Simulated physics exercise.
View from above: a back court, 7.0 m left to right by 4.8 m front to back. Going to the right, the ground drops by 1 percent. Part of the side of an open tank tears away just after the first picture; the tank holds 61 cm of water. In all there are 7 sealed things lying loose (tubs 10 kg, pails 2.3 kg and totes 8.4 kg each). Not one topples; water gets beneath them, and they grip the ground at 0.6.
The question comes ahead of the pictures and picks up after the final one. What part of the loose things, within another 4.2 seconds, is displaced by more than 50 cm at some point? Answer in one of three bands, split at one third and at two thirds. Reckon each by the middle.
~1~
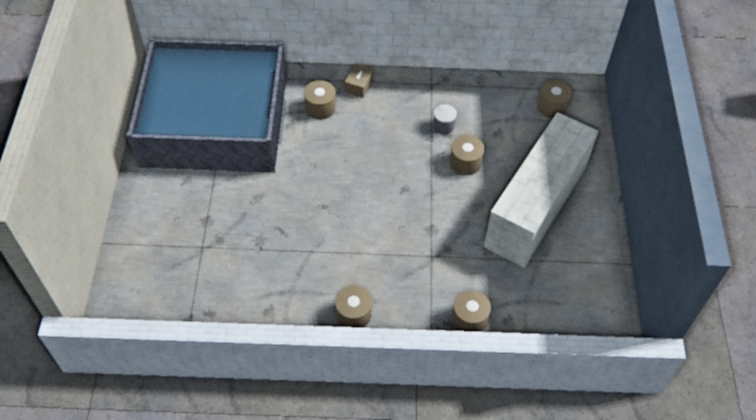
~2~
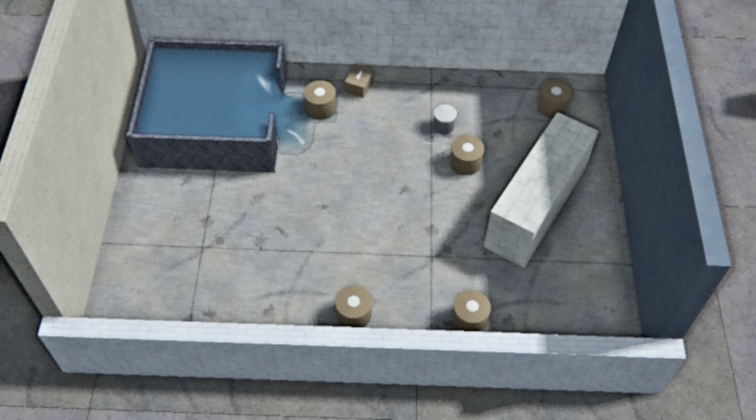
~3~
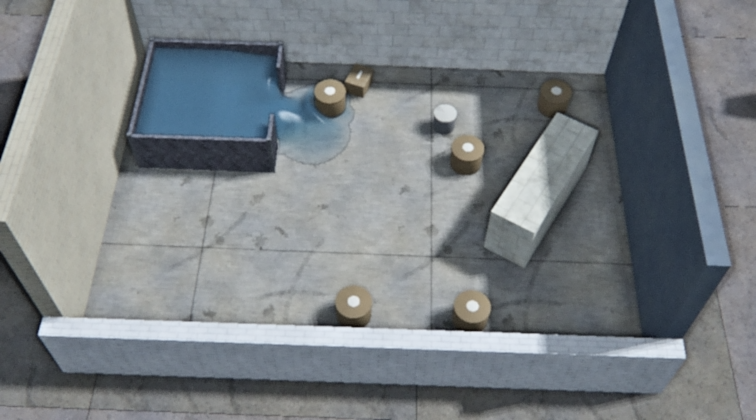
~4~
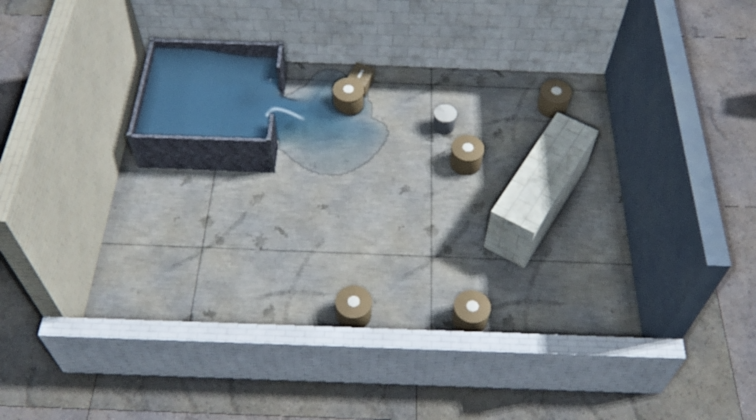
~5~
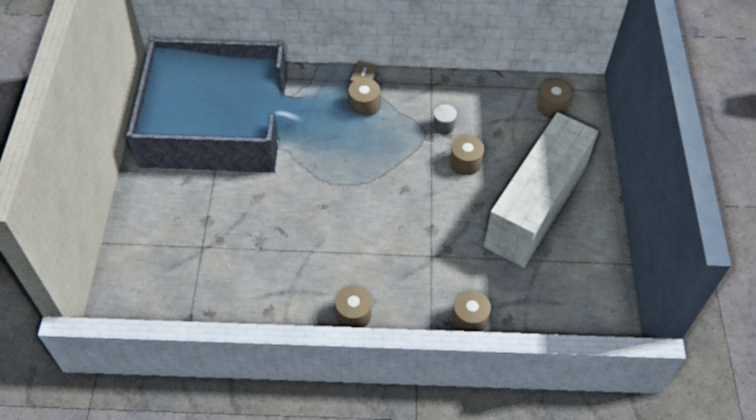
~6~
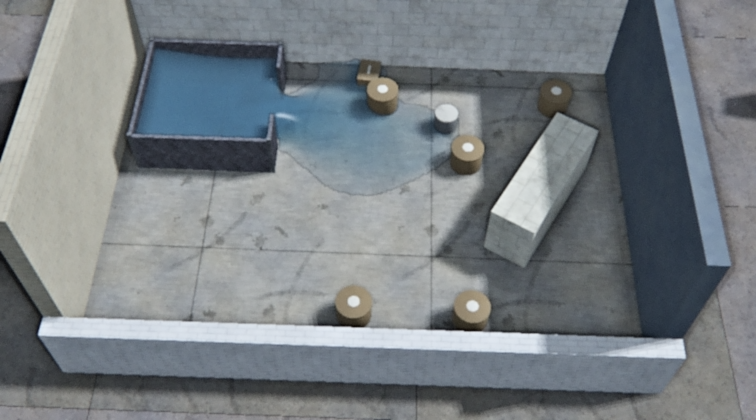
Two thirds or more.
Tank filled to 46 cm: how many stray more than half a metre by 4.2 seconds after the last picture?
You'd get 5 in that case.
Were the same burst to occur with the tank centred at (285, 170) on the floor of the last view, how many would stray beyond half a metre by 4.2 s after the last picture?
The count would be 3.
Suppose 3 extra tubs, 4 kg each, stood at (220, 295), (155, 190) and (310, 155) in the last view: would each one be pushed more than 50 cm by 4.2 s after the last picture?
In turn: Short of it, under, past it.
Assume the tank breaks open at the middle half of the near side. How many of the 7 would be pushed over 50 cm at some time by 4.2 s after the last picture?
Then the count would be 2.
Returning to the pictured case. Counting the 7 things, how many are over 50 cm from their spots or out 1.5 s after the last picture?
5 of them.
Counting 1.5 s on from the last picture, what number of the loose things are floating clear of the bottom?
4 of them.
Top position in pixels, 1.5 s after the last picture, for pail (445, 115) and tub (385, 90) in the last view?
Roughly (608, 114), then roughly (566, 83).
Then, 0.4 s after the last picture 3 of 7 are over 50 cm from their spots; 0 afloat.
Then, 1.5 s after the last picture 5 of 7 are over 50 cm from their spots; 4 afloat.
Then, 2.8 s after the last picture 5 of 7 are over 50 cm from their spots; 5 afloat.
Then, 4.2 s after the last picture 5 of 7 are over 50 cm from their spots, and 5 have been at some point; 6 afloat.
